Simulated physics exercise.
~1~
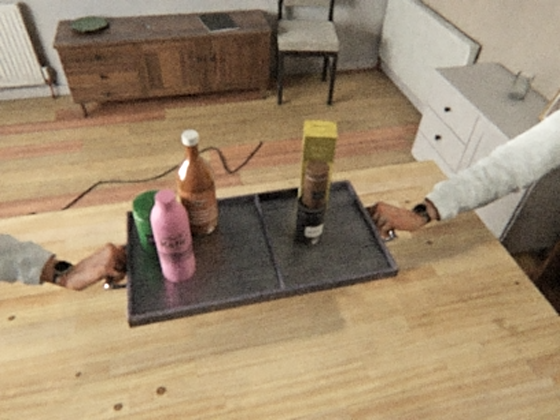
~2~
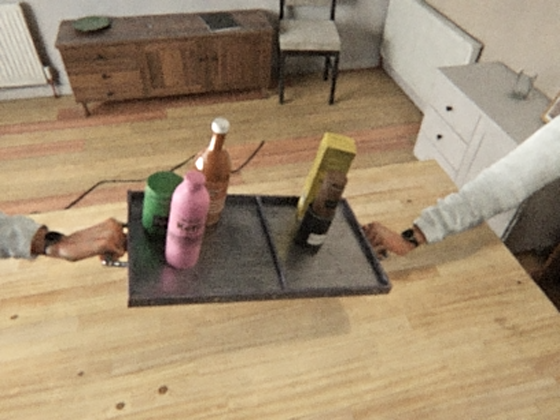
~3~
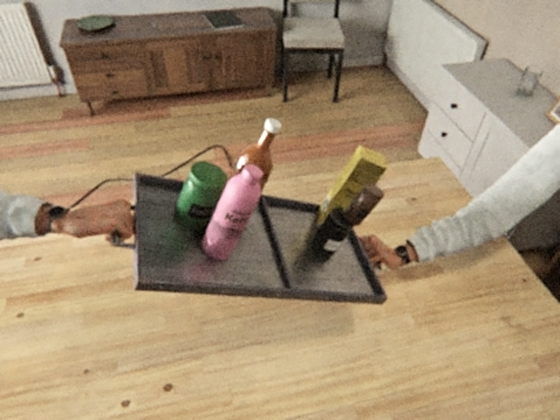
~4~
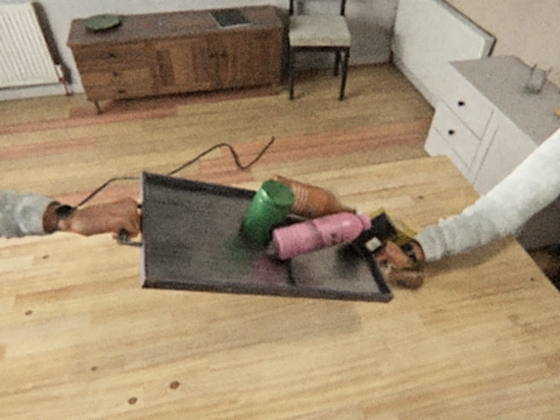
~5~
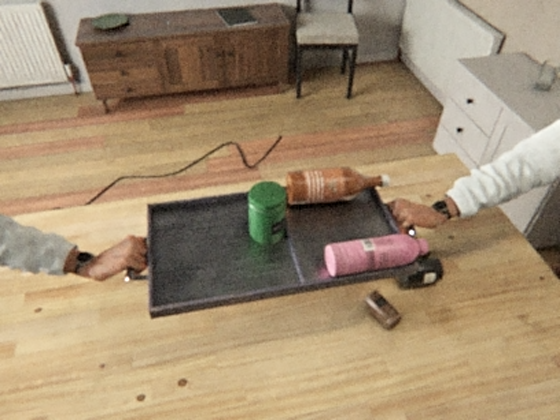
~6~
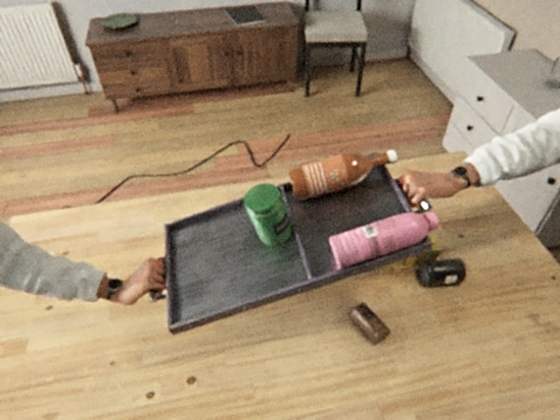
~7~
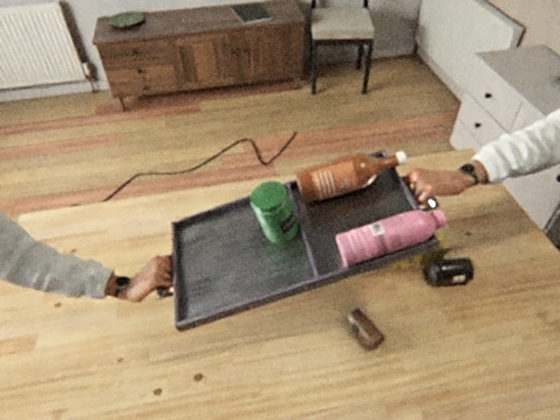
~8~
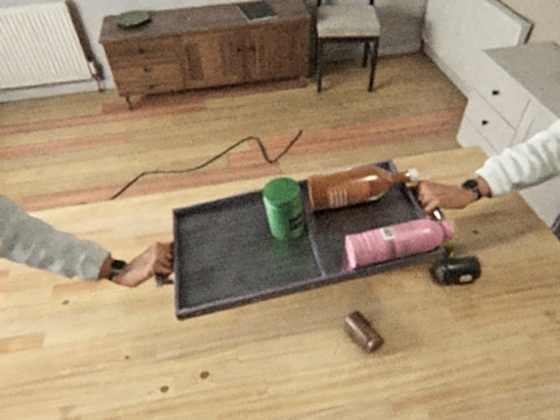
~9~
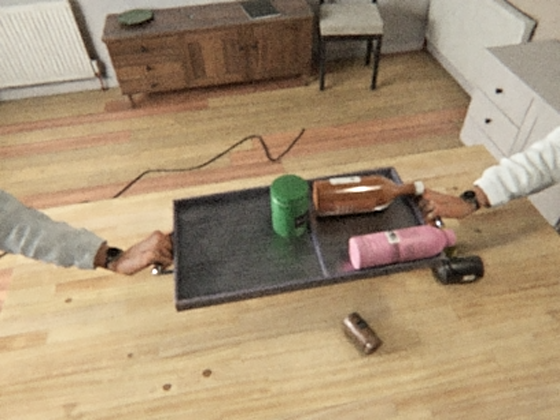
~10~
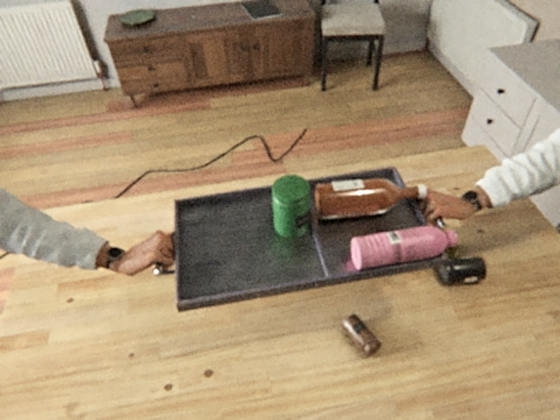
In a room with a wooden sideboard and a chair at the back, seen from above a wooden table, two hands hold a dark divided tray. Pink, orange and green containers stand on its left, with a tall yellow carton, a black jar and a brown shaker on its right. The right side dips, and the items lean and slide right. The pink and orange bottles topple, while the carton, shaker and jar leave the tray. It tips left, then levels, with both bottles lying right, the green jar upright near the middle, and the shaker and black jar on the table.
